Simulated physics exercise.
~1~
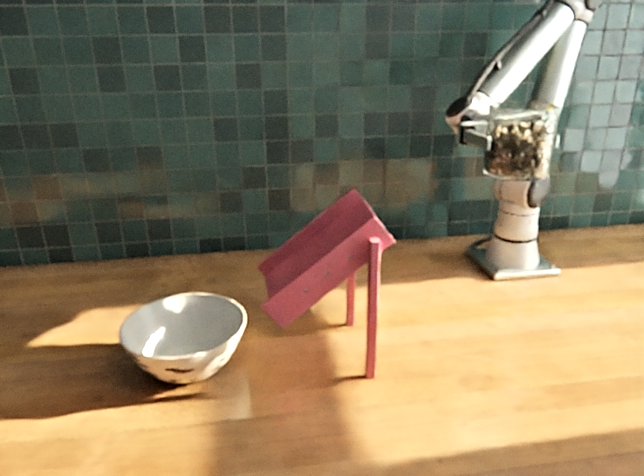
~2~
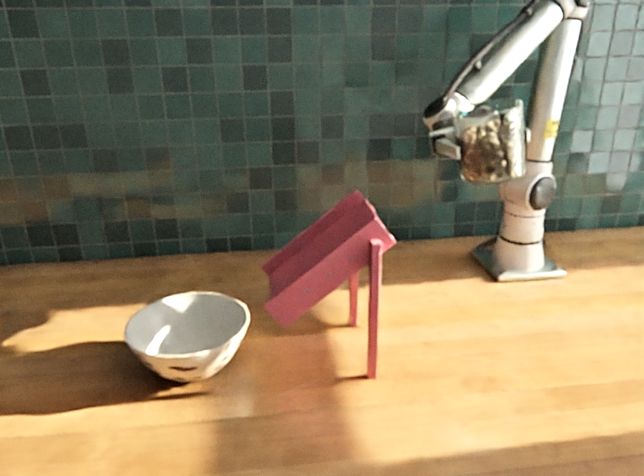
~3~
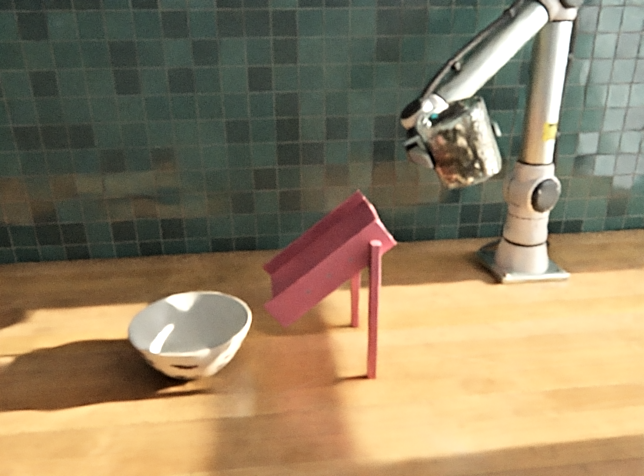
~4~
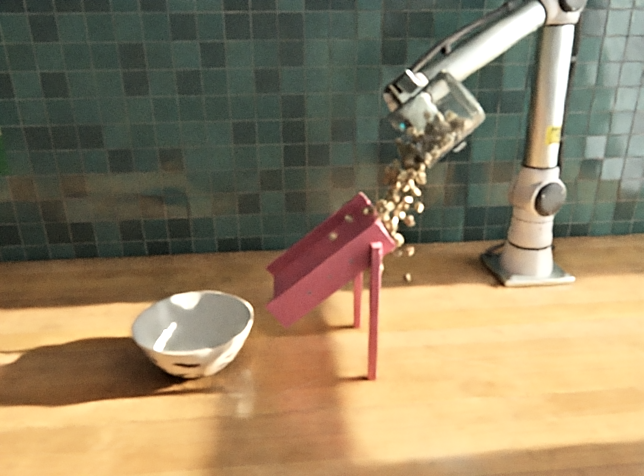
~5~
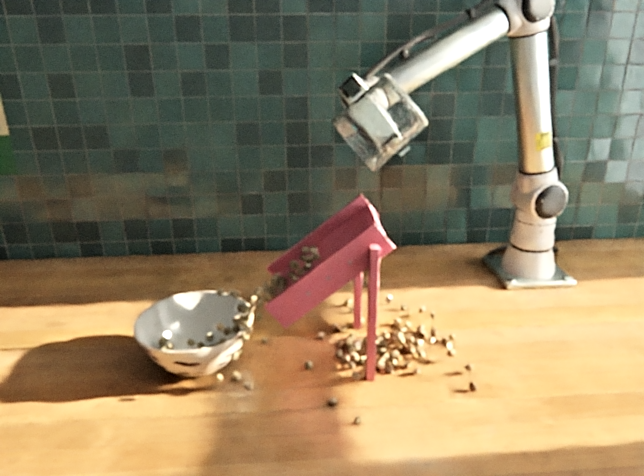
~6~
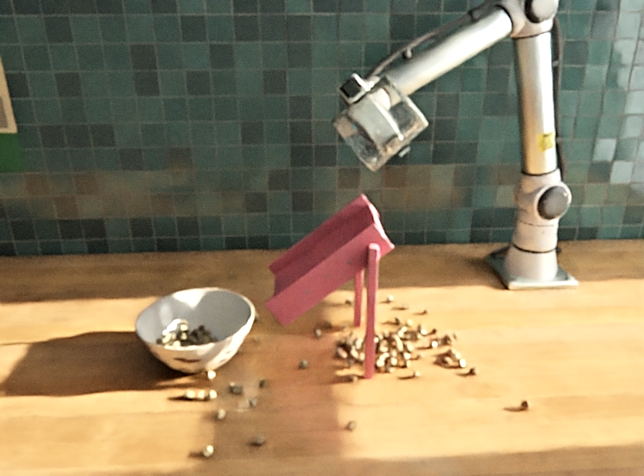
At the start, a robot arm on a wooden counter holds a clear tumbler of small pebbles upright, with a pink sloping chute and a white bowl standing to its left before a green tiled wall. The arm carries the tumbler left, tilting it gradually. Above the chute's high end it tips over, and the pebbles pour out in a stream. Some slide down the chute into the bowl, while many miss and scatter around the chute's legs. Finally, the emptied tumbler hangs upside down, with some pebbles in the bowl and more strewn across the counter.
